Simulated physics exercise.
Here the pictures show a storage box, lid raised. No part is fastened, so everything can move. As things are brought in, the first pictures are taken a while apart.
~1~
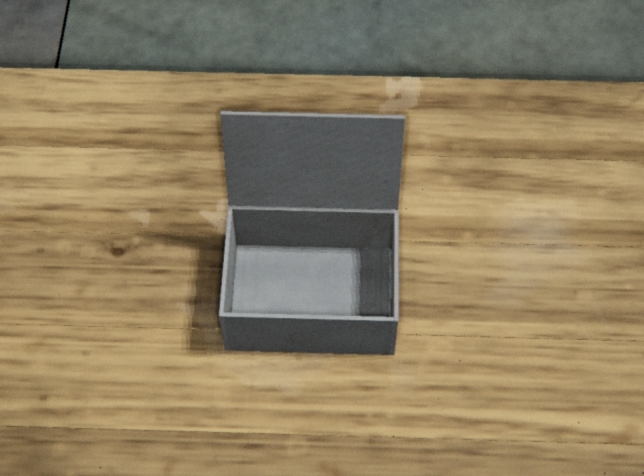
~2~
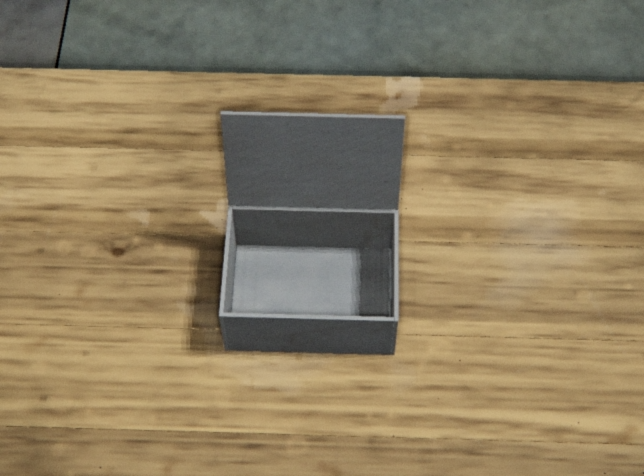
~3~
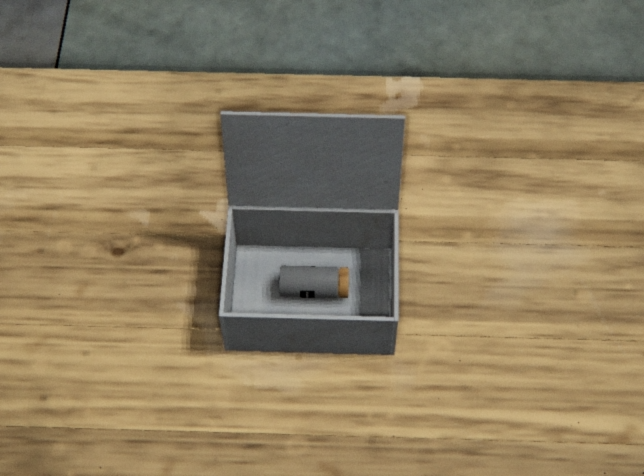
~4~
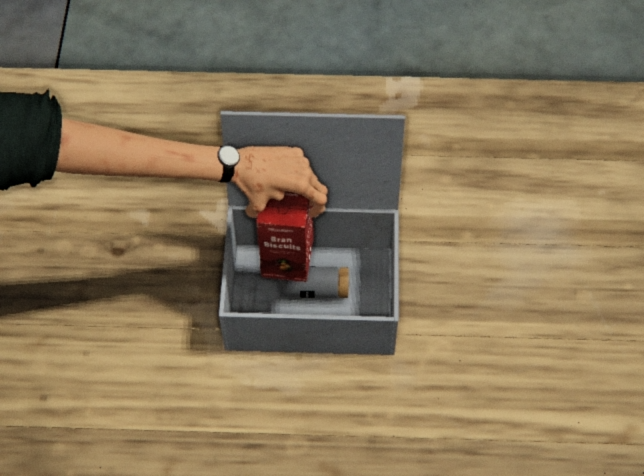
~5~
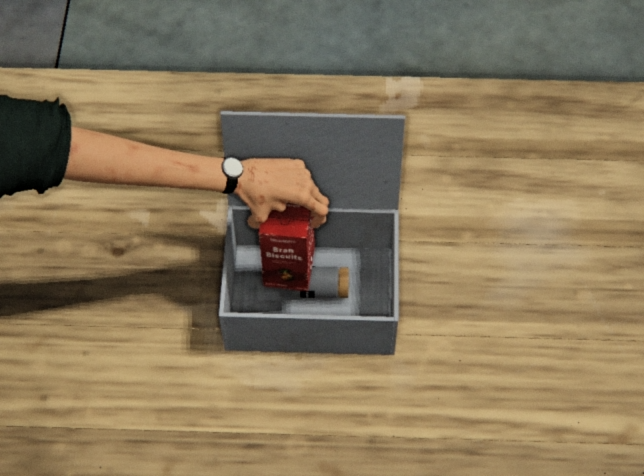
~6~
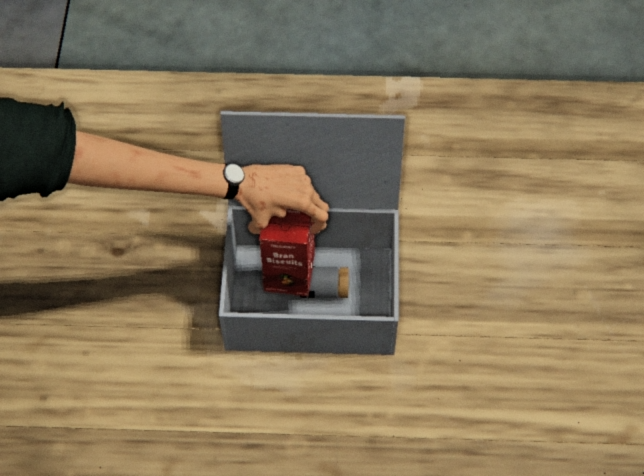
In this clip, an open grey box sits empty on a wooden surface, then a grey shaker appears lying inside it. A hand reaches in from the left holding a red carton and lowers it slightly into the box.
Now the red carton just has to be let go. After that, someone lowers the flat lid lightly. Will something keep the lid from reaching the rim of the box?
The lid leaves a gap.
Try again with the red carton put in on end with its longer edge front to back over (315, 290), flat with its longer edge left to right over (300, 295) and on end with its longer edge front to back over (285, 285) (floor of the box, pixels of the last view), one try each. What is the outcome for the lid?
Lid, try 1: Propped open; try 2: Fully down; try 3: Propped open.
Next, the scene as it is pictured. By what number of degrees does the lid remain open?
The lid sits around 30° above the rim.
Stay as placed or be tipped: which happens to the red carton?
Looking at the last picture, the red carton sits at an angle.
Then, 1.10 s later than the last frame, lid starting down; red carton tilted by 17° near (290, 232).
Then, 2.10 s later than the last frame, lid 69° above the rim; red carton tilted by 3° near (289, 247).
Then, 2.50 s later than the last frame, lid 45° above the rim; red carton tilted by 37° near (287, 283).
Then, 3.10 s later than the last frame, lid 29° above the rim; red carton tilted by 43° near (287, 283).
When it is over, lid 29° above the rim; lying over in the box, red carton; grey shaker as before. End places, in pixels of the last picture, red carton near (287, 283).
